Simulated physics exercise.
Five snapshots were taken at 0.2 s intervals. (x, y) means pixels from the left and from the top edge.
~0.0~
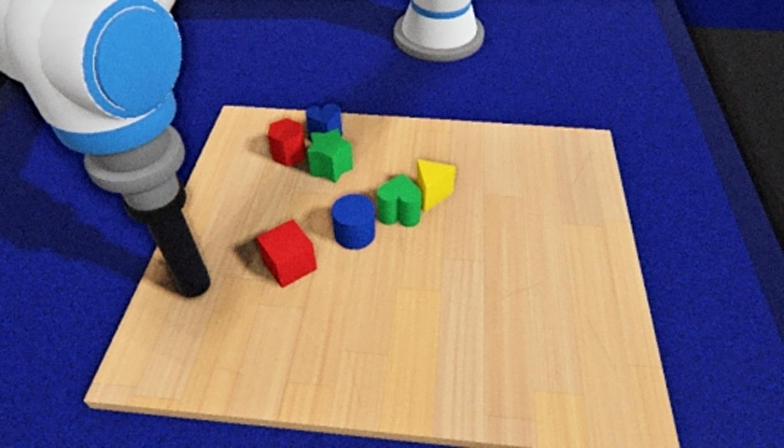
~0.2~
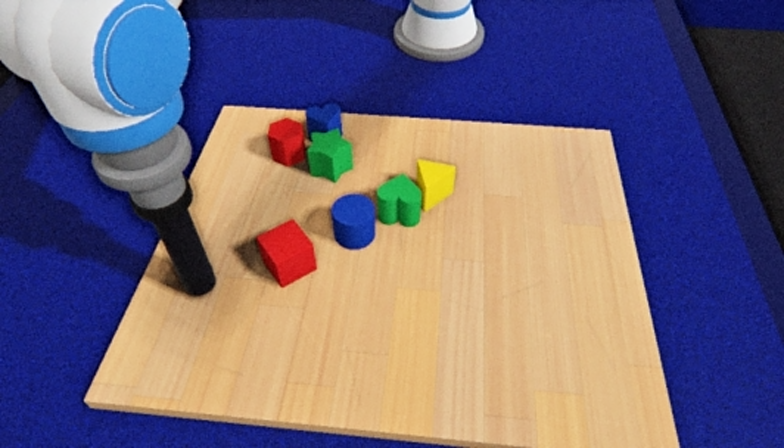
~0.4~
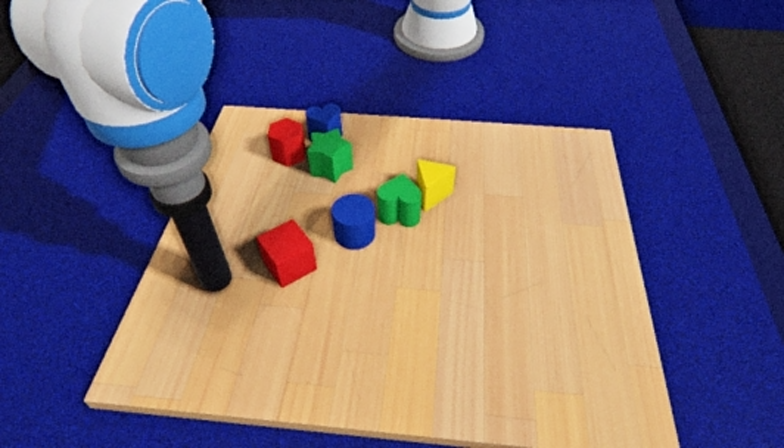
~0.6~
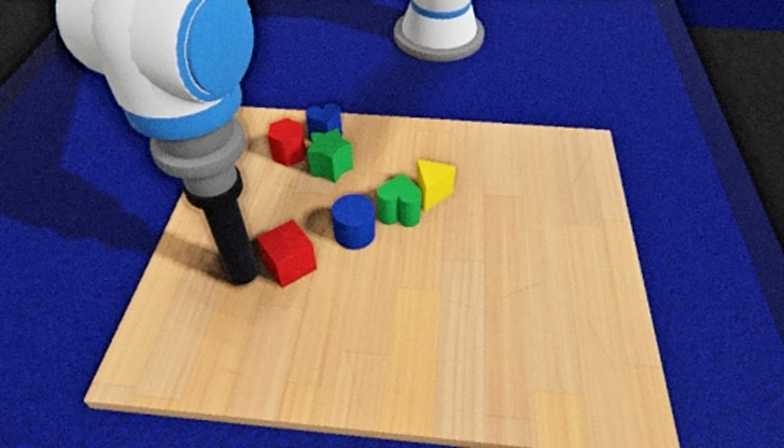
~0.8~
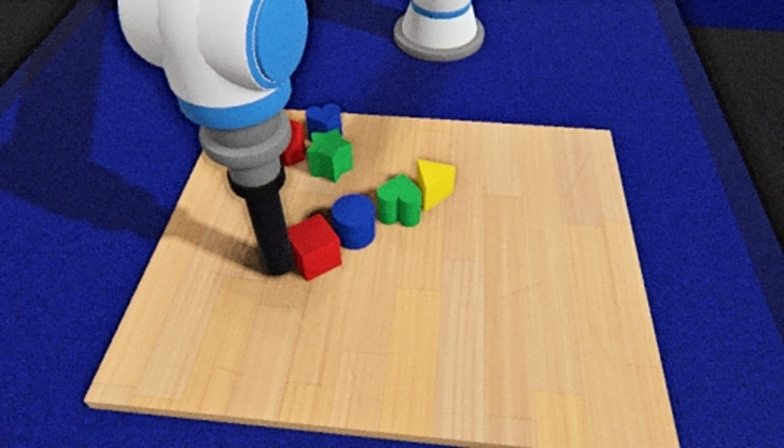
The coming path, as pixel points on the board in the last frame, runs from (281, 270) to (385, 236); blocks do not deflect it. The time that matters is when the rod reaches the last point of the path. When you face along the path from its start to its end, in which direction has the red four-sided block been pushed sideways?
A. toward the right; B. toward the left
B: Toward the left.
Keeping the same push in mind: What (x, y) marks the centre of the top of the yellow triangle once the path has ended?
Put as a pixel place, it's (476, 160).
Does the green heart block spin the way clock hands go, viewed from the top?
Yes, that is how it ends up.
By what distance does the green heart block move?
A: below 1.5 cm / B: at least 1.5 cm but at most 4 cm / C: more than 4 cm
Letter C.
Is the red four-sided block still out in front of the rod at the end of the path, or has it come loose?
It stays on the rod's front.
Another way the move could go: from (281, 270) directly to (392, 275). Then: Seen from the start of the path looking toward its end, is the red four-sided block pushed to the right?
Final answer: No.
On the path given first. One third of the way, rod at (317, 252); red four-sided block at (349, 221); blue circle at (377, 196); green heart block at (416, 183), turned 15° clockwise; yellow triangle at (439, 169).
Two thirds of the way, rod at (352, 240); red four-sided block at (382, 206), turned 15° anticlockwise; blue circle at (401, 178); green heart block at (437, 169), turned 35° clockwise; yellow triangle at (465, 162), turned 15° clockwise.
At the end, rod at (385, 230); red four-sided block at (413, 191), turned 35° anticlockwise; blue circle at (415, 162); green heart block at (447, 155), turned 65° clockwise; yellow triangle at (476, 160), turned 35° clockwise.
